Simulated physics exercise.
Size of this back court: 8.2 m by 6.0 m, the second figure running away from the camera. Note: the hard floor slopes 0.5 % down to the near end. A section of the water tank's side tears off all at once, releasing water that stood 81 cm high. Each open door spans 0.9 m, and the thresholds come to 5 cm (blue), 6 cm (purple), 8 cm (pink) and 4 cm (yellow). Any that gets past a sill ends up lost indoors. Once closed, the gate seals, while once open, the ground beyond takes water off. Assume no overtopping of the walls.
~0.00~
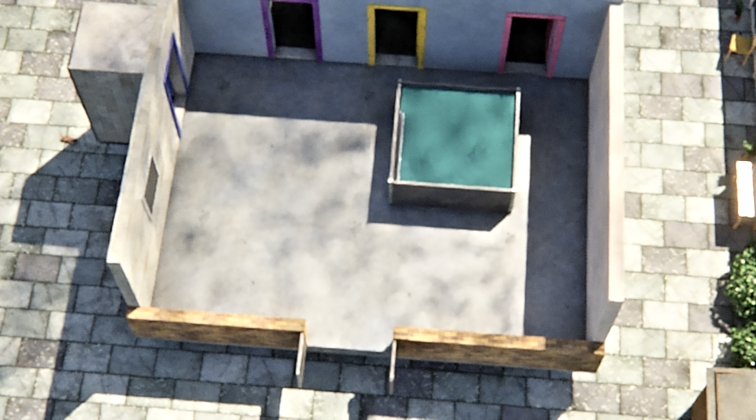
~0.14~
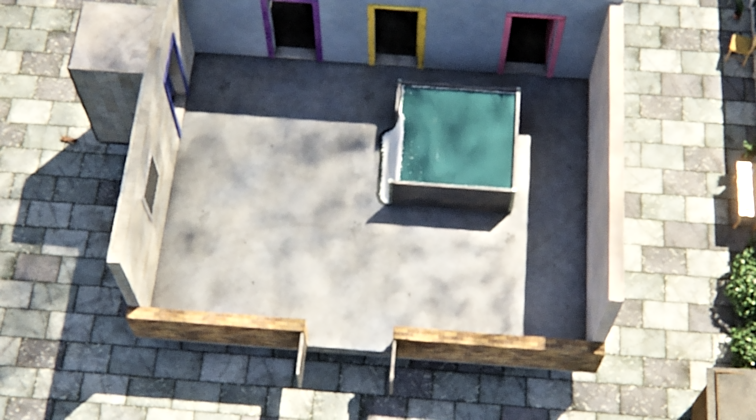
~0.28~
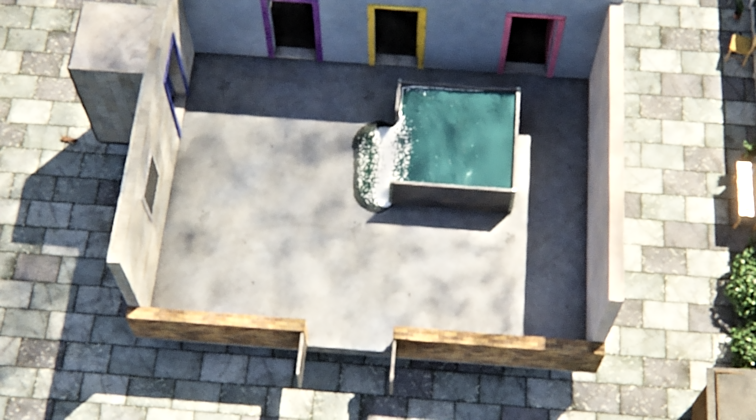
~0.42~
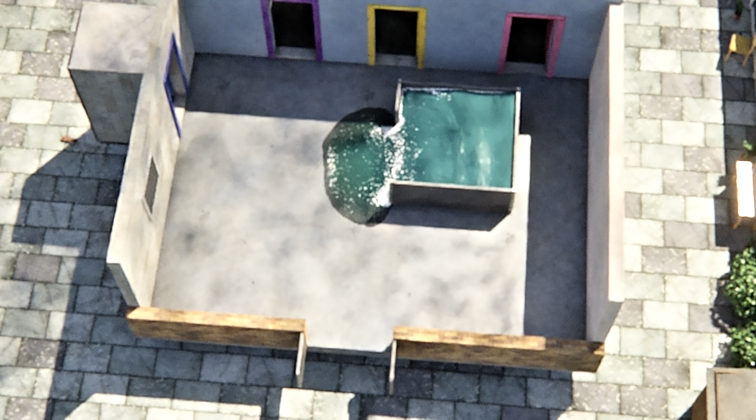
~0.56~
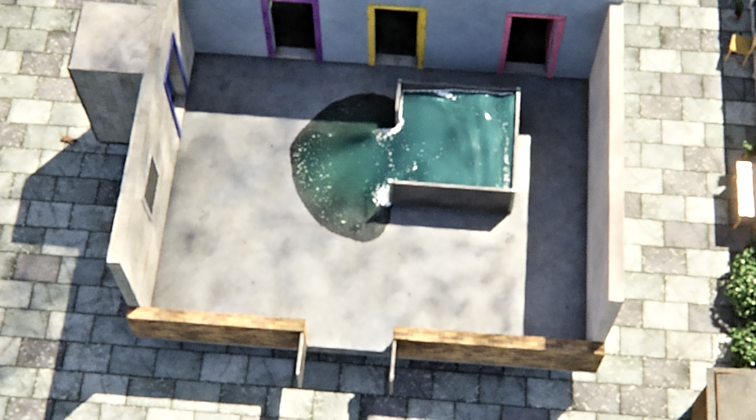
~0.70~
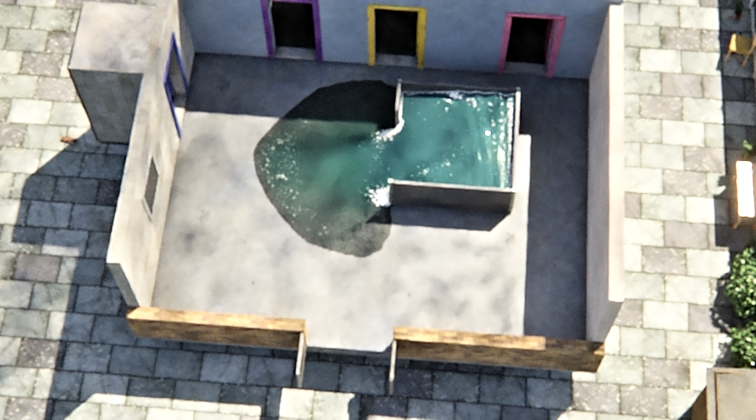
A walled courtyard with three coloured doorways held a square tank of green water until part of its left side broke open, and water gushed out, spreading leftward across the grey floor in a widening, rounded pool.
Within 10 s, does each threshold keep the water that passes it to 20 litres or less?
The blue door does not; the purple door does not; the pink door does; the yellow door does.
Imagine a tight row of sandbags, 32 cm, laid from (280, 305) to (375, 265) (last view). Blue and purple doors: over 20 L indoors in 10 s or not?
At the blue door the limit is exceeded, and at the purple door it is exceeded.
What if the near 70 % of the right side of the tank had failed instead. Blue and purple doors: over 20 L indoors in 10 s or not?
For blue, too much; for purple, too little.
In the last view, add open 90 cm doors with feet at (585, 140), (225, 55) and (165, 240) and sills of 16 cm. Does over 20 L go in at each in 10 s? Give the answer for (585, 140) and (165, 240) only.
So the first one doesn't reach it, while the second one exceeds it.
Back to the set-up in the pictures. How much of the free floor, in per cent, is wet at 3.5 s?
Covered: Roughly 50 %.
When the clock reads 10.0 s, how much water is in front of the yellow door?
The depth comes to around 4.5 centimetres.
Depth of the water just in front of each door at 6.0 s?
You'd see blue at 15 cm, purple at 10 cm, pink at 0 cm and yellow at 3 cm.
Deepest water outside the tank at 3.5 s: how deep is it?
Max around 36 cm.
After 1.4 s water covers 40 % of the floor and is deepest (40 cm) near (382, 176); blue door 10 cm at the sill, 5 L in, purple door 7 cm at the sill, 0 L in, pink door not reached, yellow door 3 cm at the sill, 0 L in.
After 2.2 s water covers 50 % of the floor and is deepest (36 cm) near (195, 56); blue door 21 cm at the sill, 93 L in, purple door 7 cm at the sill, 1 L in, pink door not reached, yellow door 1 cm at the sill, 0 L in.
After 3.5 s water covers 50 % of the floor and is deepest (36 cm) near (149, 321); blue door 23 cm at the sill, 270 L in, purple door 6 cm at the sill, 3 L in, pink door not reached, yellow door 0 cm at the sill, 0 L in.
After 6.0 s water covers 70 % of the floor and is deepest (18 cm) near (223, 149); blue door 15 cm at the sill, 414 L in, purple door 10 cm at the sill, 20 L in, pink door not reached, yellow door 3 cm at the sill, 0 L in.
After 10.0 s water covers 95 % of the floor and is deepest (12 cm) near (149, 321); blue door 8 cm at the sill, 496 L in, purple door 8 cm at the sill, 55 L in, pink door 4 cm at the sill, 0 L in, yellow door 4 cm at the sill, 0 L in.
